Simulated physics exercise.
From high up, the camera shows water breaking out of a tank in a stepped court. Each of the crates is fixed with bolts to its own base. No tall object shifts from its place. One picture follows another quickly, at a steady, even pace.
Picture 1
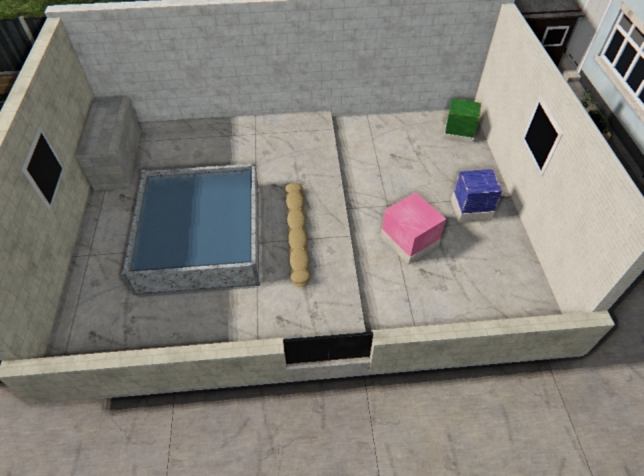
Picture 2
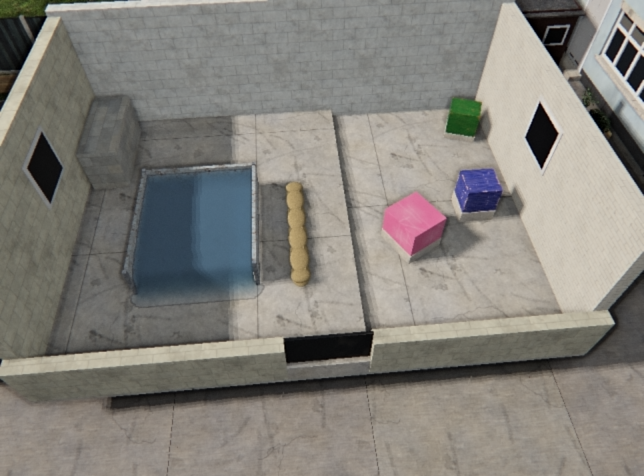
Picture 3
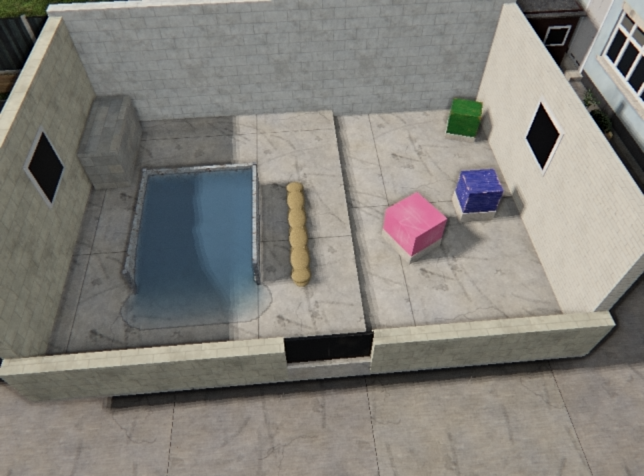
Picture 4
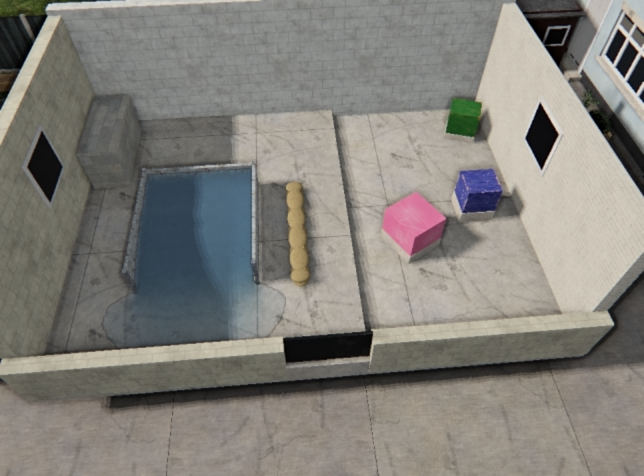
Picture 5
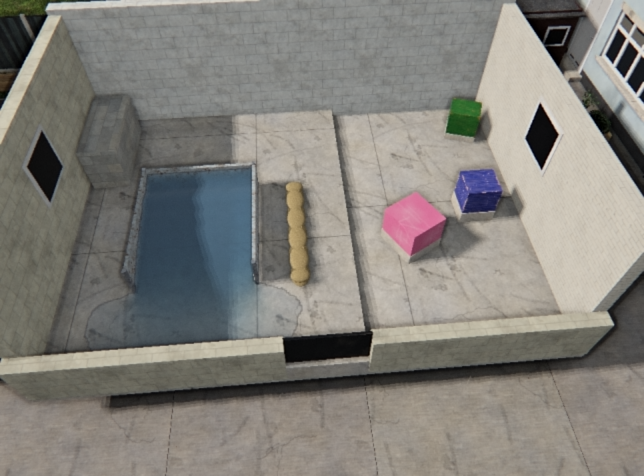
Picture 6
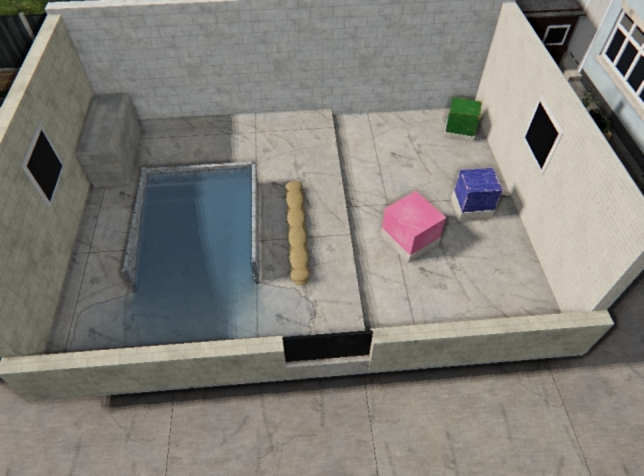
Water pours out the near side of a tank and spreads across the pale floor.
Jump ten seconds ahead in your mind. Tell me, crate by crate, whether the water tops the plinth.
One by one: Green crate: Kept safe; blue crate: Kept safe; pink crate: Kept safe.
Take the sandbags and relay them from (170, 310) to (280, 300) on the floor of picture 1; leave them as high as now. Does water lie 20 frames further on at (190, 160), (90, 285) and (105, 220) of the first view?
Order kept: Flood-free - flood-hit - flood-hit.
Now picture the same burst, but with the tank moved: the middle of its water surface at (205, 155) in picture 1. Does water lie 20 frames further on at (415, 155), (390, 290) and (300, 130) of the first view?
The first spot is not reached, the second inundated, and the third not reached.
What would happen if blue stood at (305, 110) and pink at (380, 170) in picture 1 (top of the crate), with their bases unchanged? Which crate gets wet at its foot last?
Answer: The one in blue.
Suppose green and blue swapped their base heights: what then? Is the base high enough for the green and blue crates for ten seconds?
The green crate stays untouched, the blue crate stays untouched.
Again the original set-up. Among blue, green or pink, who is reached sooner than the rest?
Note: The one in pink is first.
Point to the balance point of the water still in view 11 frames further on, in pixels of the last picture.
That comes out near (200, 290).
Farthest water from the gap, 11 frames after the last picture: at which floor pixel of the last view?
Close to (478, 342).
A moment on, water covers 15 % of the floor; the green crate not reached, the blue crate not reached, the pink crate not reached.
Next, water covers 25 % of the floor; the green crate not reached, the blue crate not reached, the pink crate not reached.
Then, water covers 45 % of the floor; the green crate not reached, the blue crate water round its plinth, the pink crate water round its plinth.
Later, water covers 65 % of the floor; the green crate water round its plinth, the blue crate water round its plinth, the pink crate water round its plinth.
In the end, water covers 95 % of the floor; the green crate stayed above the water, the blue crate stayed above the water, the pink crate stayed above the water.
